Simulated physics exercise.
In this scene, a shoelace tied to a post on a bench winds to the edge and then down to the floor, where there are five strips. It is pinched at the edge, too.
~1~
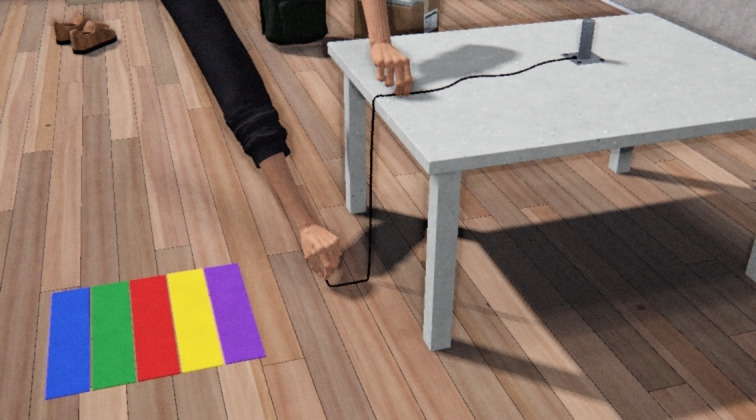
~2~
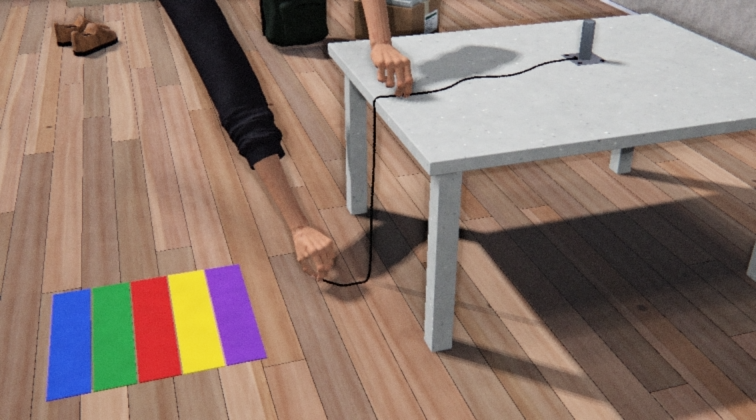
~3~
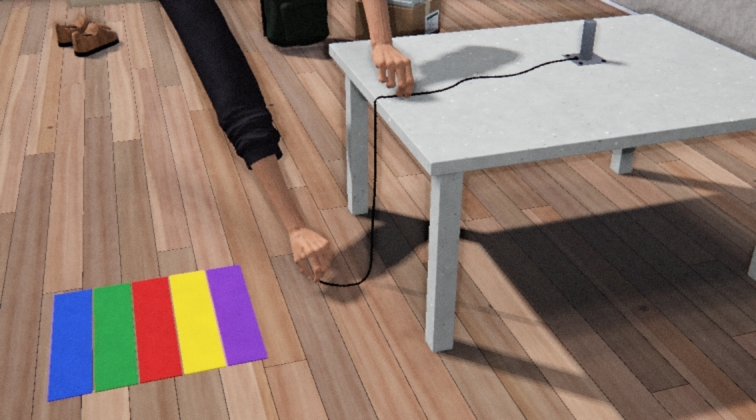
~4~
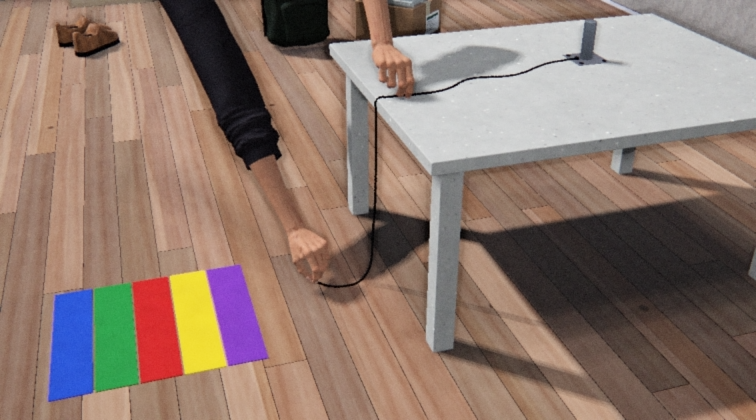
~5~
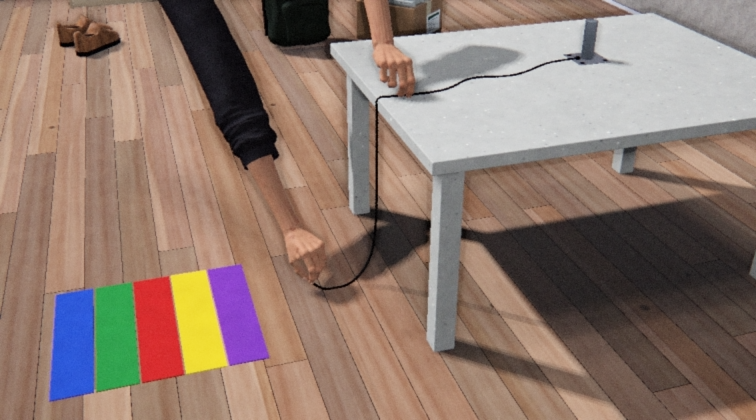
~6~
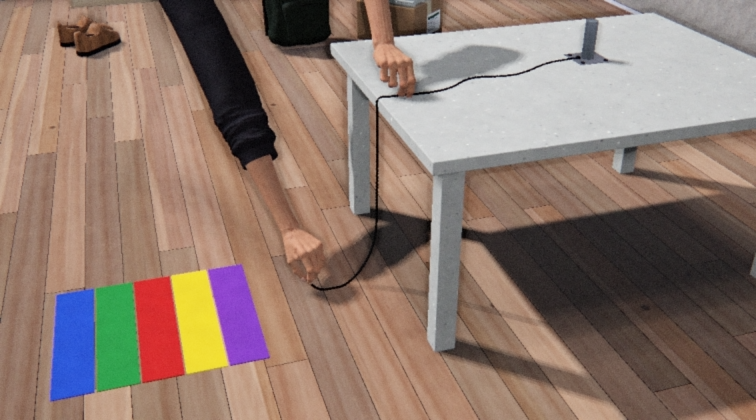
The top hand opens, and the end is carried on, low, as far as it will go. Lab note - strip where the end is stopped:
Yellow strip.
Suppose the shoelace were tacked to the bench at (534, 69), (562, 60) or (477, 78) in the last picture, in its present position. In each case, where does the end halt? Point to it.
Taking the tries in turn: (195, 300), (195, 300) and (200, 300).
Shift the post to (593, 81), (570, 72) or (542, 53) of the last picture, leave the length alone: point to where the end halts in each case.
Try by try: (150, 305), (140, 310) and (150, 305).
Soon after, end near (261, 288); short of the strips.
After that, end near (219, 295); over purple.
At the stop, end near (194, 300); over yellow. It halts on the yellow strip.
